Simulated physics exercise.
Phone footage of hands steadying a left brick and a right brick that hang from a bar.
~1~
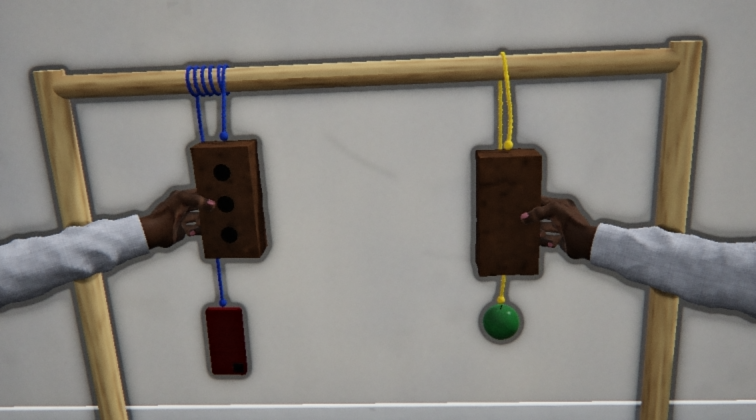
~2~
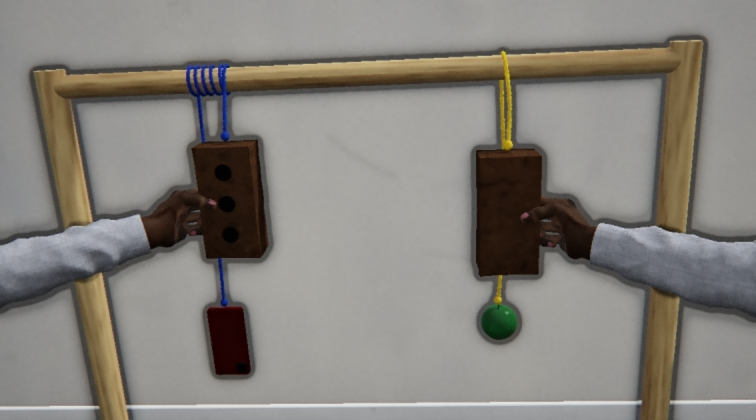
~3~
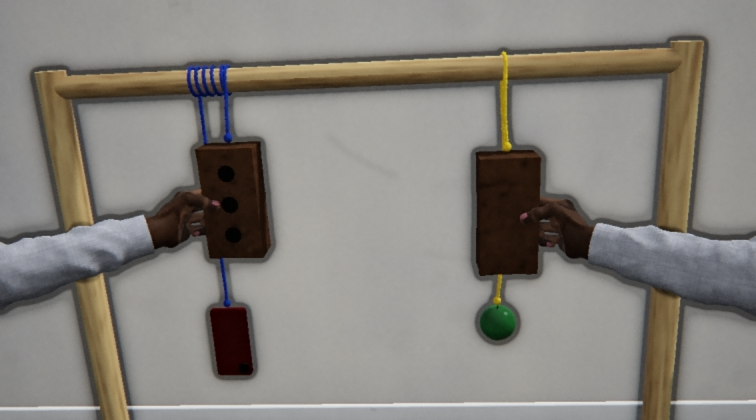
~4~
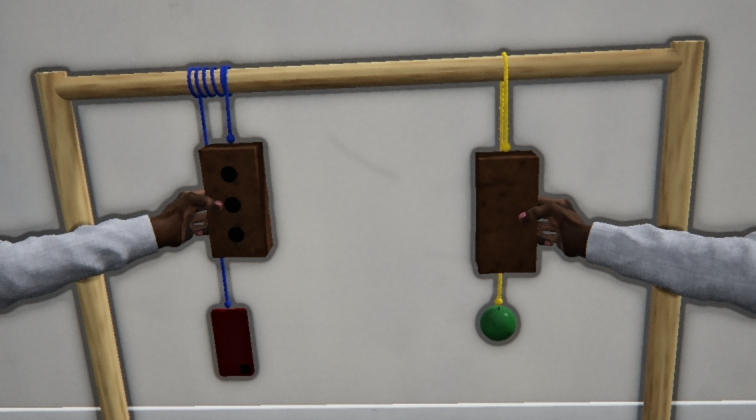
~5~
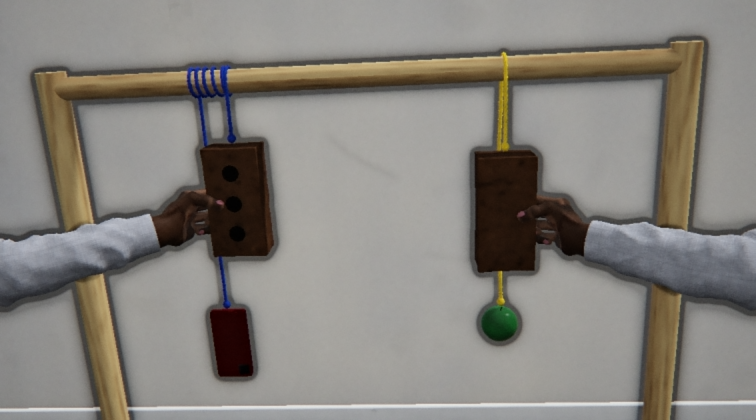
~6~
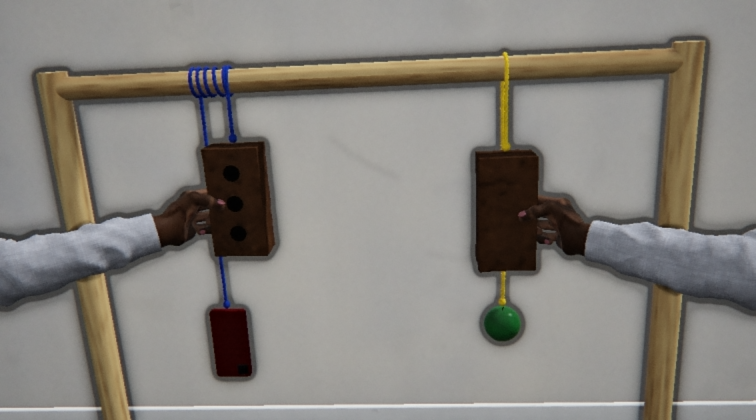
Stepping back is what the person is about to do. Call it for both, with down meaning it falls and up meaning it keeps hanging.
Left brick - up; right brick - down.
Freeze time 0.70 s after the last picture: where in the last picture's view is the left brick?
Estimated position: Around (235, 175).
Then, 0.34 s after the last picture, left brick hanging near (239, 193); right brick dropping near (505, 290).
Then, 0.70 s after the last picture, left brick hanging near (234, 174); right brick on the floor.
Then, 1.04 s after the last picture, left brick hanging near (233, 189); right brick on the floor.
At rest, left brick hanging near (238, 188); right brick on the floor. The left brick keeps its height and the right brick runs down to the floor.
